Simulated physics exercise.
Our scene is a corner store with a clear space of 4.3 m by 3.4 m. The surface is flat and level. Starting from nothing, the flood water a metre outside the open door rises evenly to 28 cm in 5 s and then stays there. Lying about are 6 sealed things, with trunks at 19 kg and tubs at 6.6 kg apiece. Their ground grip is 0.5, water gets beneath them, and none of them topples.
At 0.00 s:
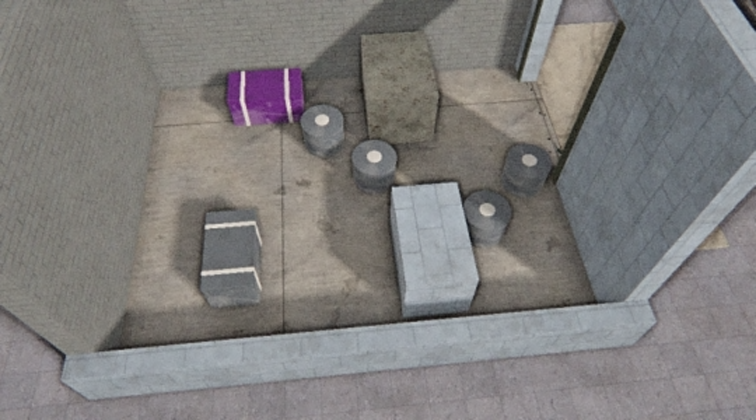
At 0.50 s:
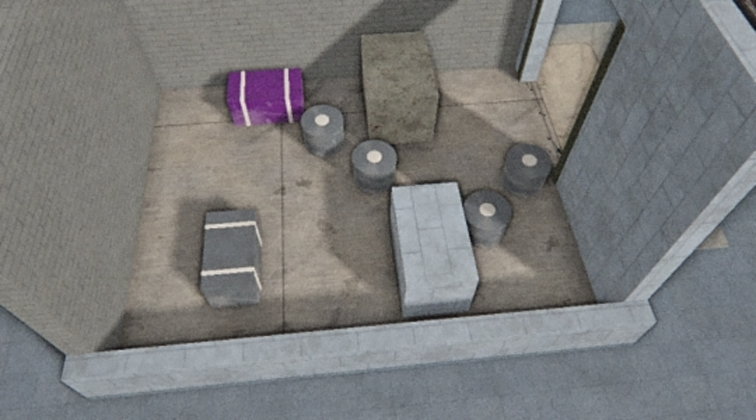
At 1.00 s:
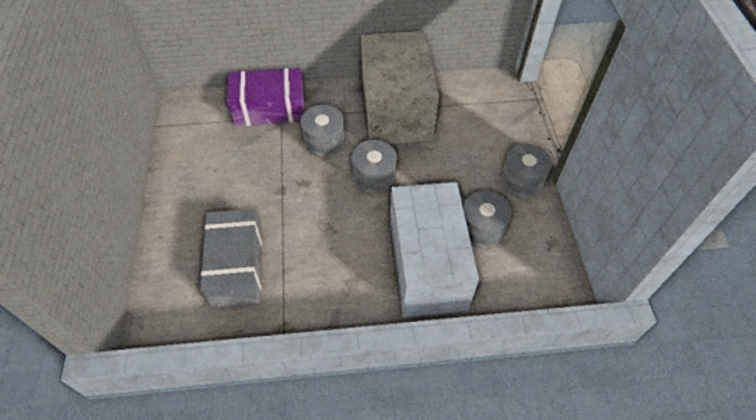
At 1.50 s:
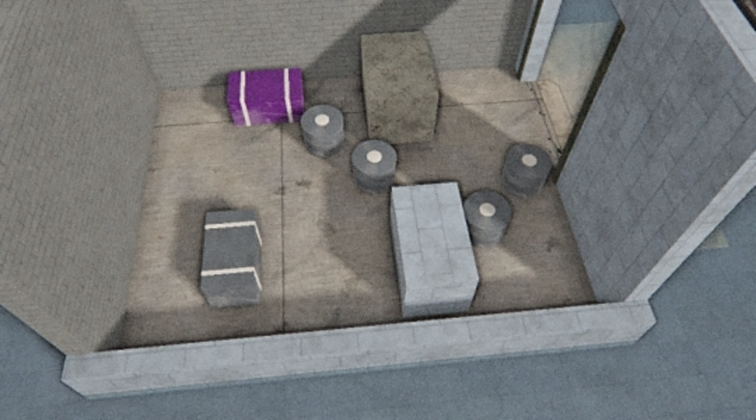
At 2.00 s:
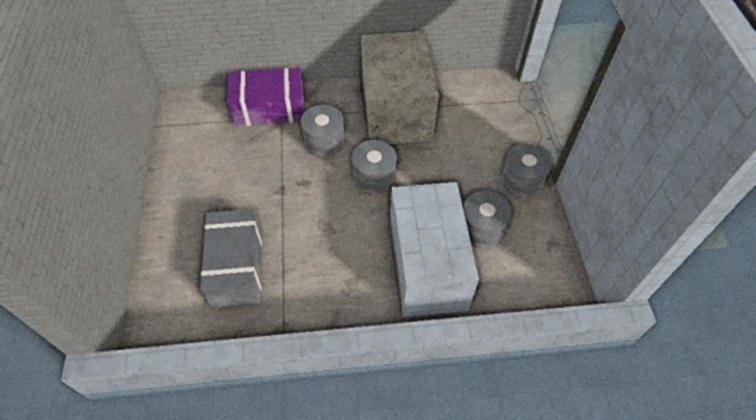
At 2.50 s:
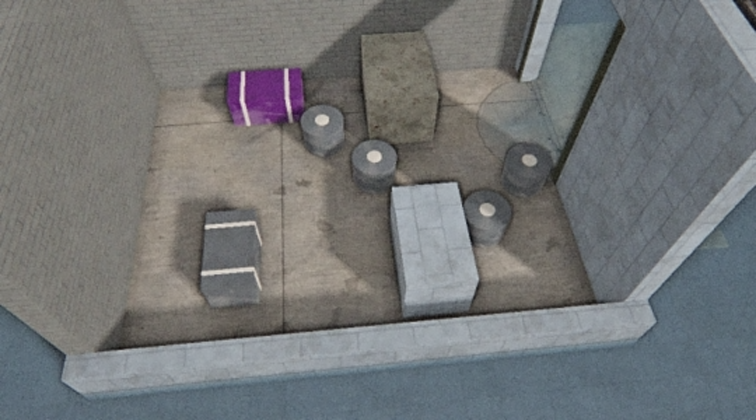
Water spread over the paving outside a walled store, then crept in through the doorway at the upper right, while the purple trunk, the other blocky objects and four round tubs stayed still.
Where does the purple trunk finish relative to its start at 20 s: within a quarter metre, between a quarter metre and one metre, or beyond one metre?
It finishes between a quarter metre and one metre.
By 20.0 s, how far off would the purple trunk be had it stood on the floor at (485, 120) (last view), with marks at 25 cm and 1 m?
Answer: It covers a big distance.
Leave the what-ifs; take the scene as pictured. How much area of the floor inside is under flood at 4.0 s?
Some 3.0 m2 of it.
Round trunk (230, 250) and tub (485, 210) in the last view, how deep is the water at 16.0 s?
First about 19 cm, second about 17 cm.
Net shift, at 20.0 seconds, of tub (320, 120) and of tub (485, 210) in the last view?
Net displacement, in order: 50 cm; 20 cm.
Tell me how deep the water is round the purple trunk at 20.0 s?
About 27 cm.
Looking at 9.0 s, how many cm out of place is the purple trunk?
20 cm or so by then.
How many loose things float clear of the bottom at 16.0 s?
It comes to 6.
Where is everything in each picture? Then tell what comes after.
In the first frame, the purple trunk at (265, 84) rests on the ground; water covers 0.0 m2; 0 of 6 have shifted.
In the second frame, the purple trunk at (265, 84), on the bottom; water covers 0.0 m2; 0 of 6 have shifted.
In the third frame, the purple trunk at (265, 84) rests on the ground; water covers 0.0 m2; 0 of 6 have shifted.
In the fourth frame, the purple trunk at (265, 84), on the bottom; water covers 0.0 m2; 0 of 6 have shifted.
In the fifth frame, the purple trunk at (265, 84) rests on the ground; water covers 0.0 m2; 0 of 6 have shifted.
In the sixth frame, the purple trunk at (265, 84) rests on the ground; 0.7 m2 under water; 0 of 6 have shifted.
After 4.0 s the purple trunk is near (265, 84), 0.0 m from its start, aground; 0 afloat.
After 9.0 s the purple trunk is near (282, 90), 0.2 m from its start, afloat; 6 afloat.
After 16.0 s the purple trunk is near (282, 91), 0.3 m from its start, afloat; 6 afloat.
After 20.0 s the purple trunk is near (308, 91), 0.6 m from its start, afloat; 6 afloat.
